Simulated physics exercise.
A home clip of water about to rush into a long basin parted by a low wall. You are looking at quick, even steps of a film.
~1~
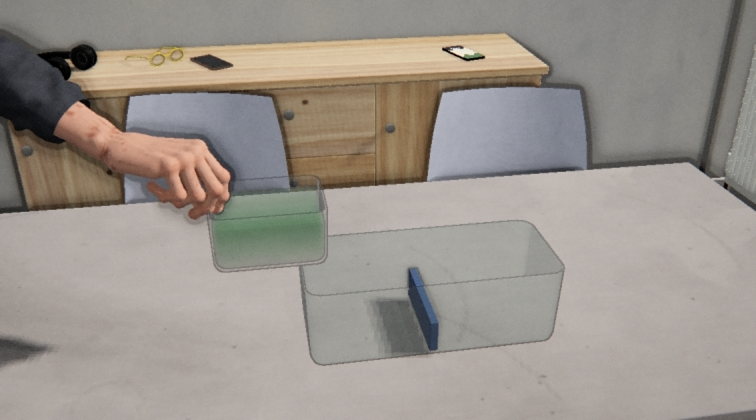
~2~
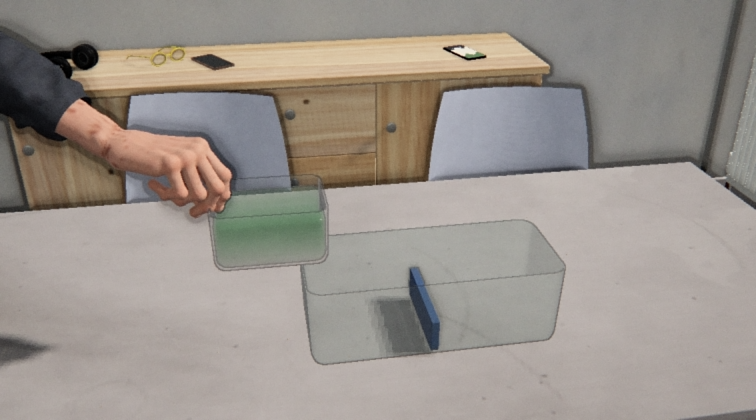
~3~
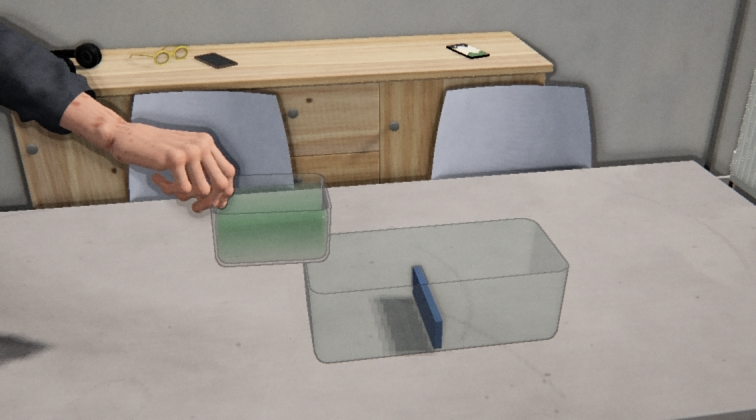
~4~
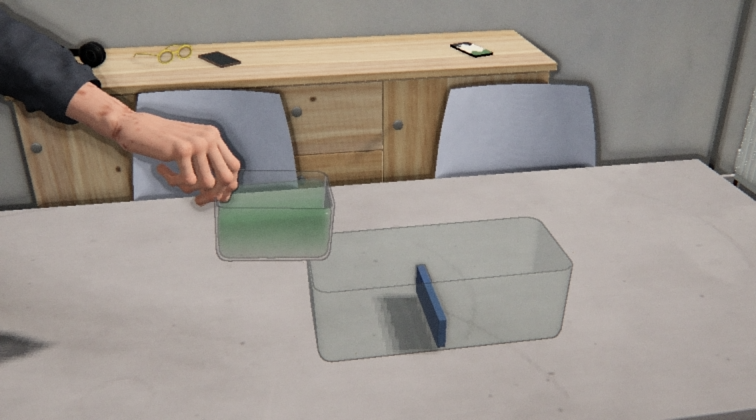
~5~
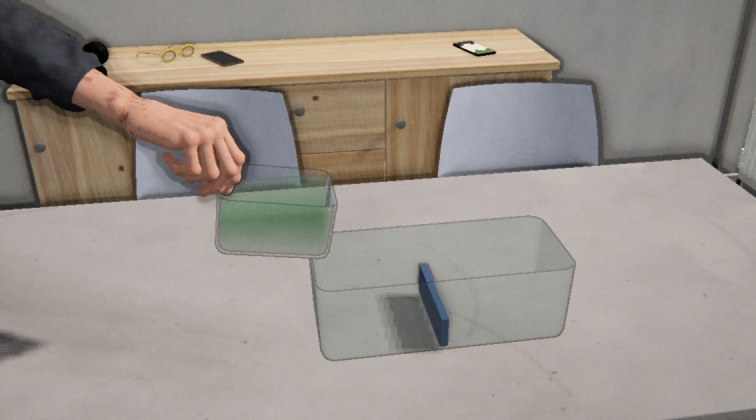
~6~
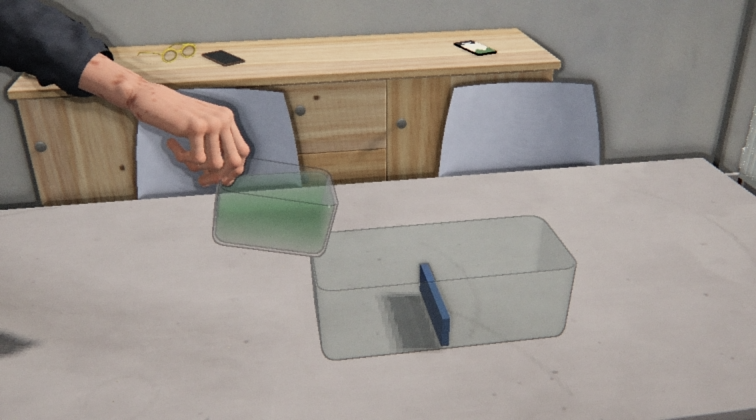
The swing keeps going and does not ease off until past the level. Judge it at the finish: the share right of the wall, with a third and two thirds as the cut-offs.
At the finish, the right of the wall has under a third.
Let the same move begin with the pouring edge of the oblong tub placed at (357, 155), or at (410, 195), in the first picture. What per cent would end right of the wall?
First try: About 70 %; second try: About 90 %.
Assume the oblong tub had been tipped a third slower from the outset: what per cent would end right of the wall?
Roughly 10 in a hundred.
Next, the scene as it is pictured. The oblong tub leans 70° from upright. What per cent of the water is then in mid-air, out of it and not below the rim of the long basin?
35 per cent.
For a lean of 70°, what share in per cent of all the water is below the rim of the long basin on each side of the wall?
The left part gets 10 percent; the right part gets 0 percent.
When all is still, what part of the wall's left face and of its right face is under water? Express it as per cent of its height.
I get 60 % for the left and 20 % for the right.
A moment on, the oblong tub is tipped part way and 58 per cent is still to pour, 8 is left of the wall and 0 right of it.
Next, the oblong tub is tipped on its side and 11 per cent is still to pour, 52 is left of the wall and 18 right of it.
Then the oblong tub is tipped on its side and 2 per cent is still to pour, 72 is left of the wall and 20 right of it.
Later the oblong tub is tipped on its side and 0 per cent is still to pour, 73 is left of the wall and 23 right of it.
At rest 75 per cent lies left of the wall, 23 right of it and 3 outside.
